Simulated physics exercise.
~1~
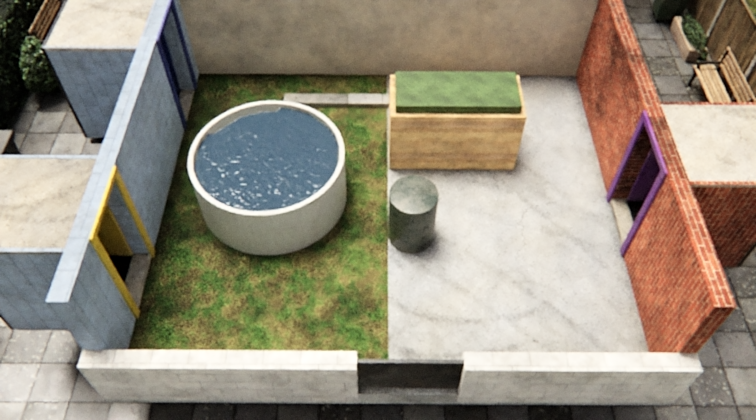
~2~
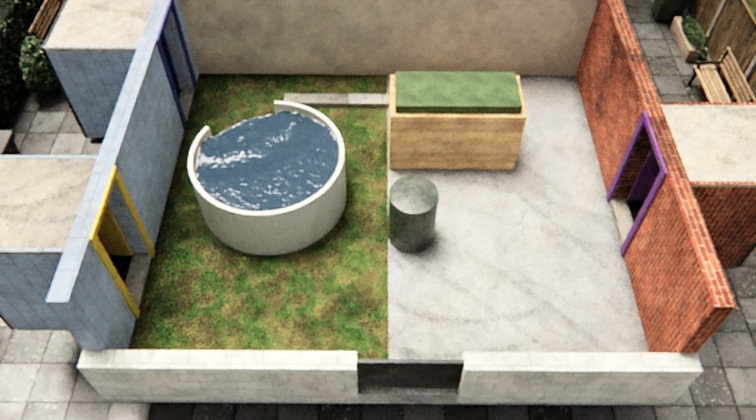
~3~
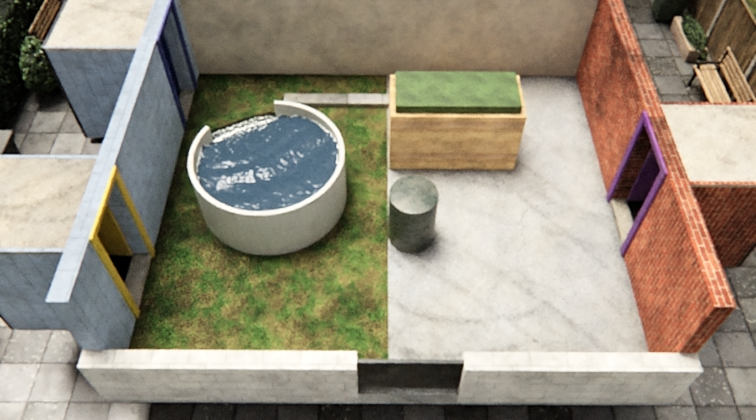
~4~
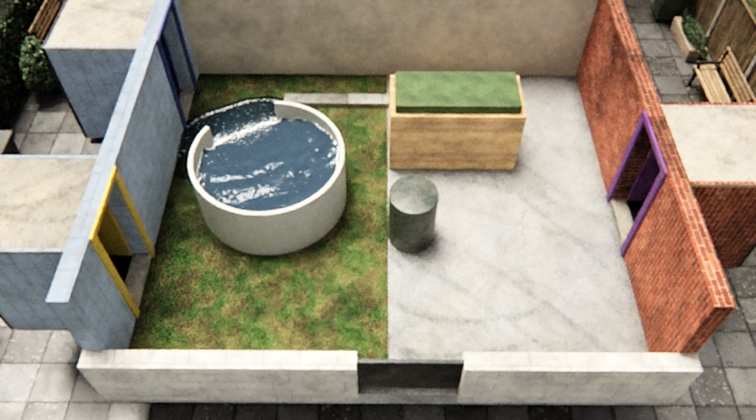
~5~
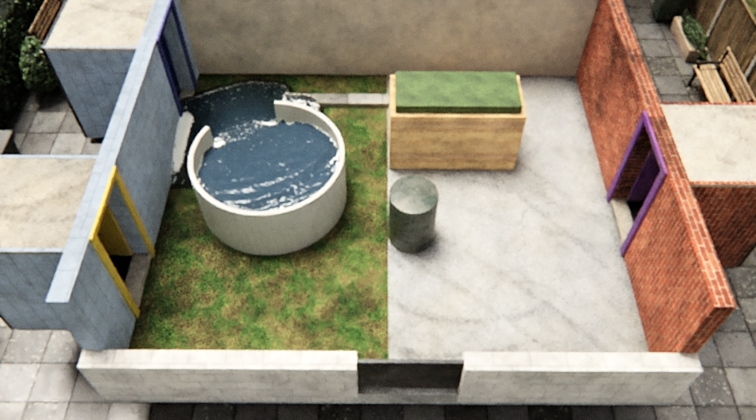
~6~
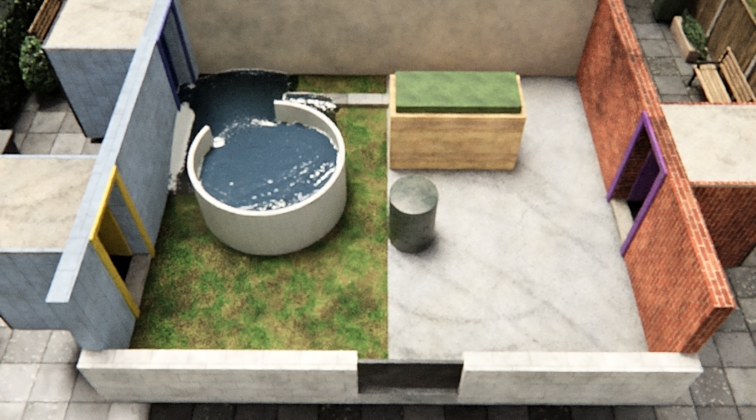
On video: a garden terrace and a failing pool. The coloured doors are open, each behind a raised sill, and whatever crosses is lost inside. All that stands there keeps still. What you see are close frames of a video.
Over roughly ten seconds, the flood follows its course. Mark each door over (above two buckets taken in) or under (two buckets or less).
Purple door: Under. Blue door: Over. Yellow door: Under.
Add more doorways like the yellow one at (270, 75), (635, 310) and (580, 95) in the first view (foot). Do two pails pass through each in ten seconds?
In turn: Passes that mark, is under, stays under.
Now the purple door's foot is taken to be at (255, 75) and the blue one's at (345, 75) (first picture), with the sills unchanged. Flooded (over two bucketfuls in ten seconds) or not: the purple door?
Note: Purple door breaks the limit.
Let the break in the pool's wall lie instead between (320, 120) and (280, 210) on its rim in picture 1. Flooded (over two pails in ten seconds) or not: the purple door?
Well, purple door overshoots, as it turns out.
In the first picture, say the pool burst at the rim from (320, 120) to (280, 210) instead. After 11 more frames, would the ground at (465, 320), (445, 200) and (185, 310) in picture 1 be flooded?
First soaked through, second soaked through, third kept bare.
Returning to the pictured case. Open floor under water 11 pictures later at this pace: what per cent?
I'd estimate some 25 per cent.
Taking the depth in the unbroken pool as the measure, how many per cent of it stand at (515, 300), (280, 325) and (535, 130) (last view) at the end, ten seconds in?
Approx. values, in order: 4 %, 6 %, 6 %.
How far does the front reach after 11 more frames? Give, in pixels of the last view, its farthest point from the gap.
I'd say at around (413, 81).
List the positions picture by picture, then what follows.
The pool at (267, 157) is whole and still, in the first frame.
Water pours out on the pool's far side and has run to a hidden place, in the second frame.
The front is at a hidden place, out from the gap on the pool's far side, in the third frame.
Water pours out on the pool's far side and has run to (280, 101), in the fourth frame.
The front is at (243, 82), out from the gap on the pool's far side, in the fifth frame.
The front is at (202, 78), out from the gap on the pool's far side, in the sixth frame.
A moment on, water covers 20 % of the floor; the purple door not reached, the blue door far over two buckets in, the yellow door not reached.
Next, water covers 25 % of the floor; the purple door not reached, the blue door far over two buckets in, the yellow door not reached.
Then, water covers 40 % of the floor; the purple door not reached, the blue door far over two buckets in, the yellow door wet at the sill, nothing in.
Later, water covers 70 % of the floor; the purple door wet at the sill, nothing in, the blue door far over two buckets in, the yellow door wet at the sill, nothing in.
In the end, water covers 95 % of the floor; the purple door wet at the sill, nothing in, the blue door far over two buckets in, the yellow door wet at the sill, nothing in.
